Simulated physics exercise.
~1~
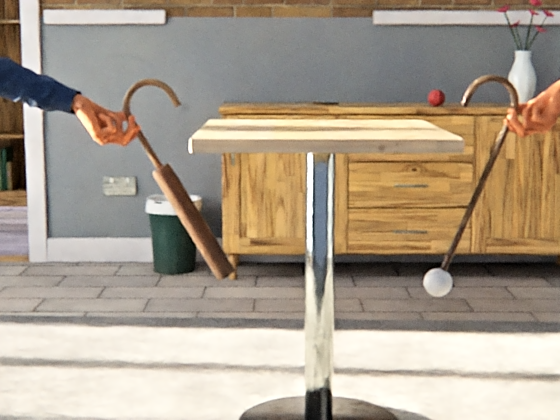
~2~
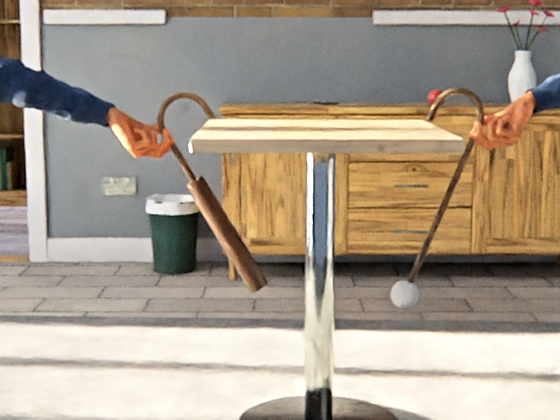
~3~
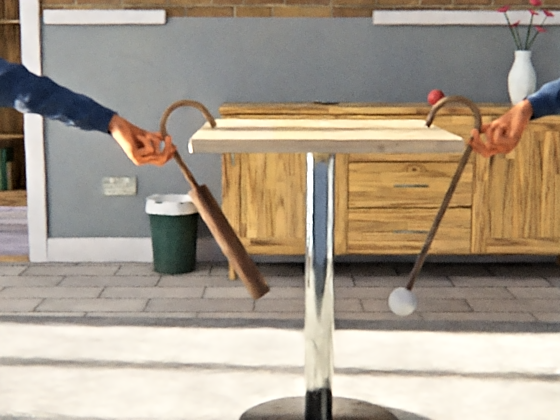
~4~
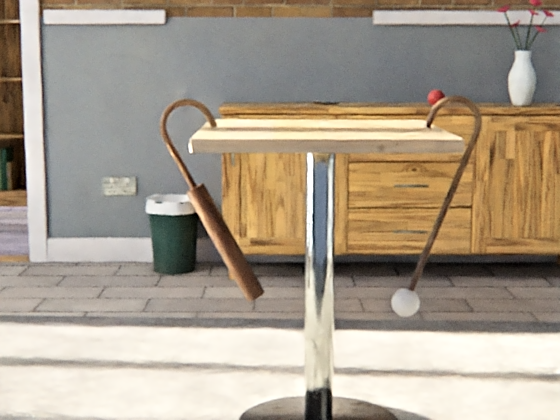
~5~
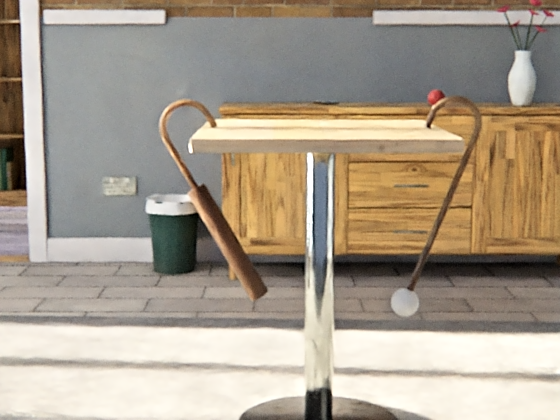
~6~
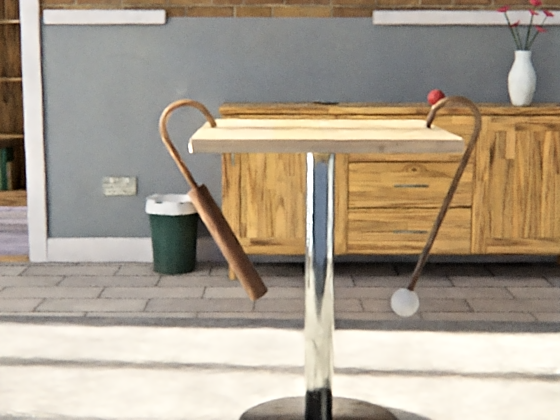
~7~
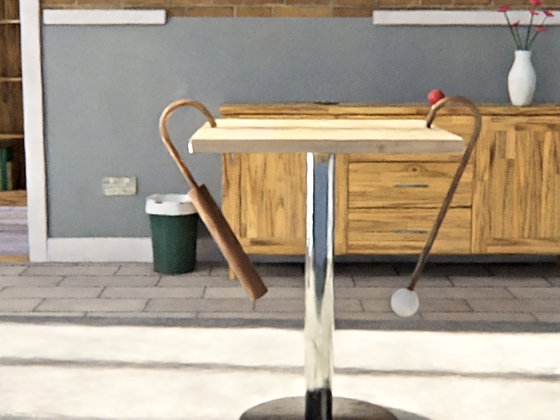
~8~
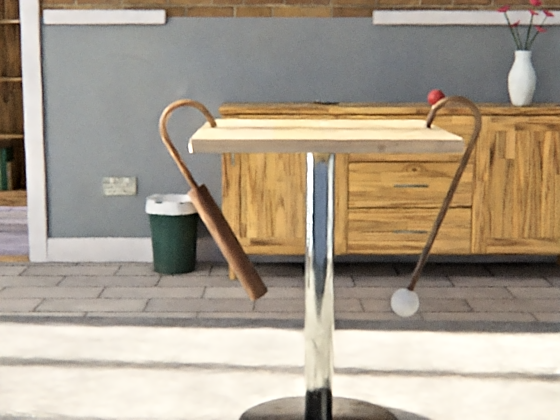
A brown umbrella and a white-tipped ladle with crooked handles were brought in by two hands from either side and hooked over opposite edges of a table, and after the hands let go and withdrew, both stayed hanging there, still.
